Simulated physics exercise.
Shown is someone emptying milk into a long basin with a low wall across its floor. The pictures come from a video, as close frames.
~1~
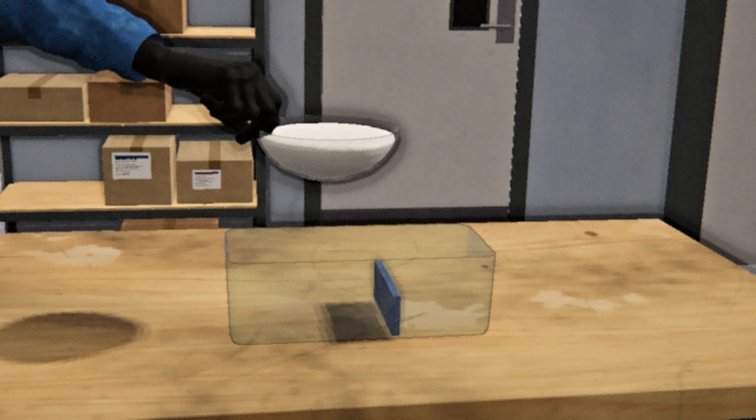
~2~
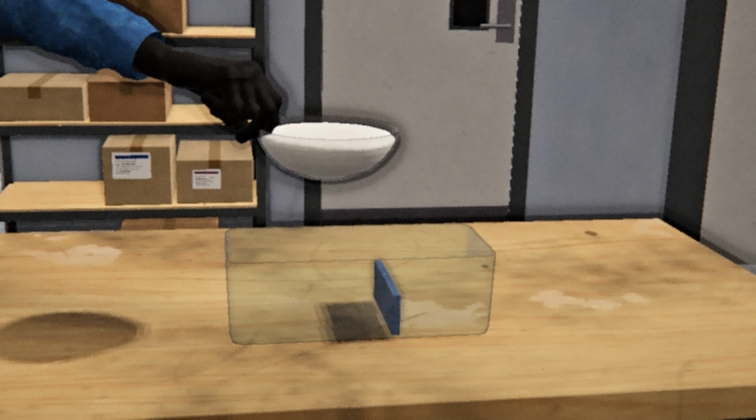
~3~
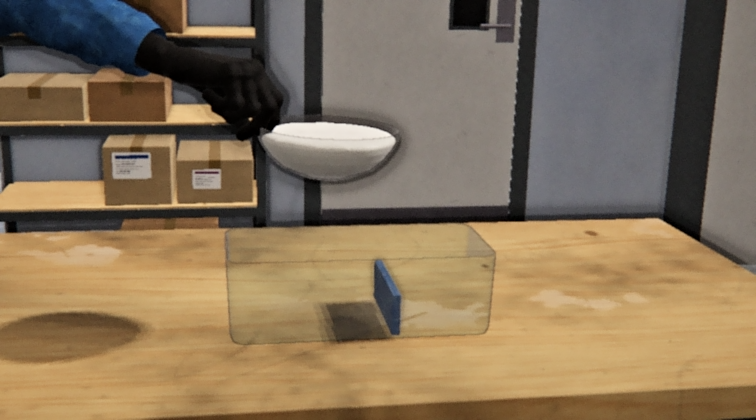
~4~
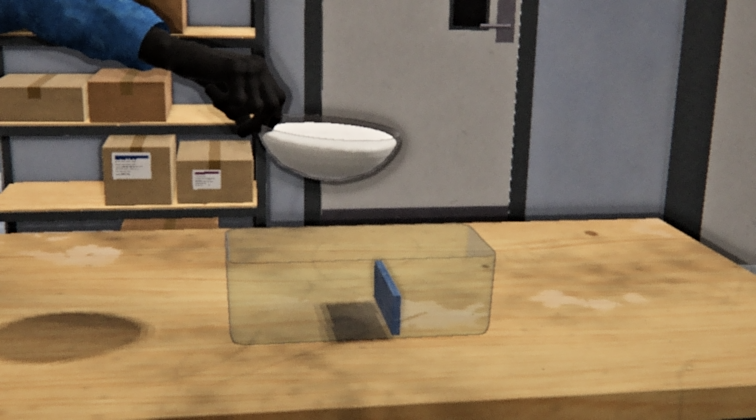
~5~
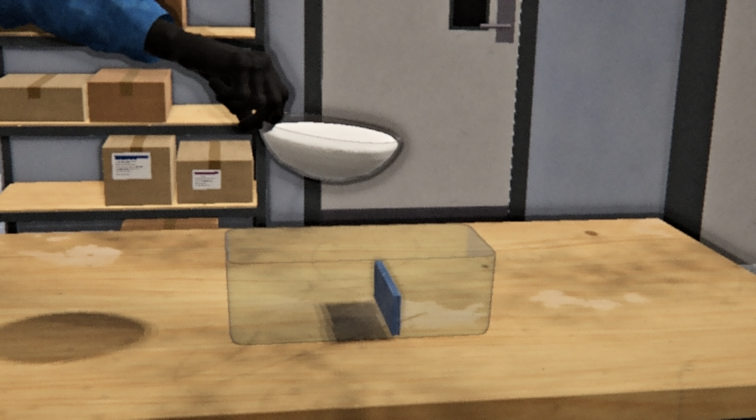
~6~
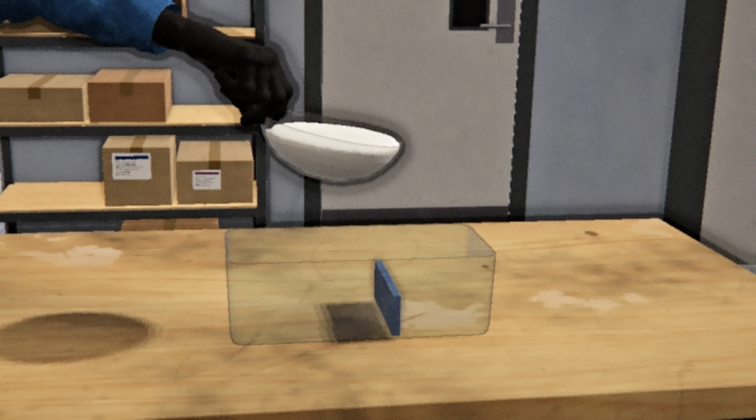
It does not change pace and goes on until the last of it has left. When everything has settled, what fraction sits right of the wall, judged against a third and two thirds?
Outstrips two thirds.
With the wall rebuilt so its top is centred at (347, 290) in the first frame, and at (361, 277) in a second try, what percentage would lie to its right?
The first position gives around 80 percent, the second around 90 percent.
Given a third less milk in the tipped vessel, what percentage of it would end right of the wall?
Some 85 parts in a hundred, give or take.
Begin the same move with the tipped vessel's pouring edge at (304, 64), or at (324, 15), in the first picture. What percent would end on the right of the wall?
Near 5 per cent for the first start, near 45 per cent for the second.
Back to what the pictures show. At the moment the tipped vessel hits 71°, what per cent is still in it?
20 per cent, roughly.
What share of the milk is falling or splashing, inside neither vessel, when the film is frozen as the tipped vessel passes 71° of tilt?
About 40 per cent.
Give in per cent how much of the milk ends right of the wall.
About 80 per cent.
A moment on, the tilt is 71° and 19 per cent is still to pour, 0 is left of the wall and 41 right of it.
Next, the tilt is 105° and 0 per cent is still to pour, 12 is left of the wall and 81 right of it.
Then the tilt is 109° and 0 per cent is still to pour, 15 is left of the wall and 80 right of it.
Later the tilt is 109° and 0 per cent is still to pour, 15 is left of the wall and 80 right of it.
At rest 15 per cent lies left of the wall, 80 right of it and 5 outside.
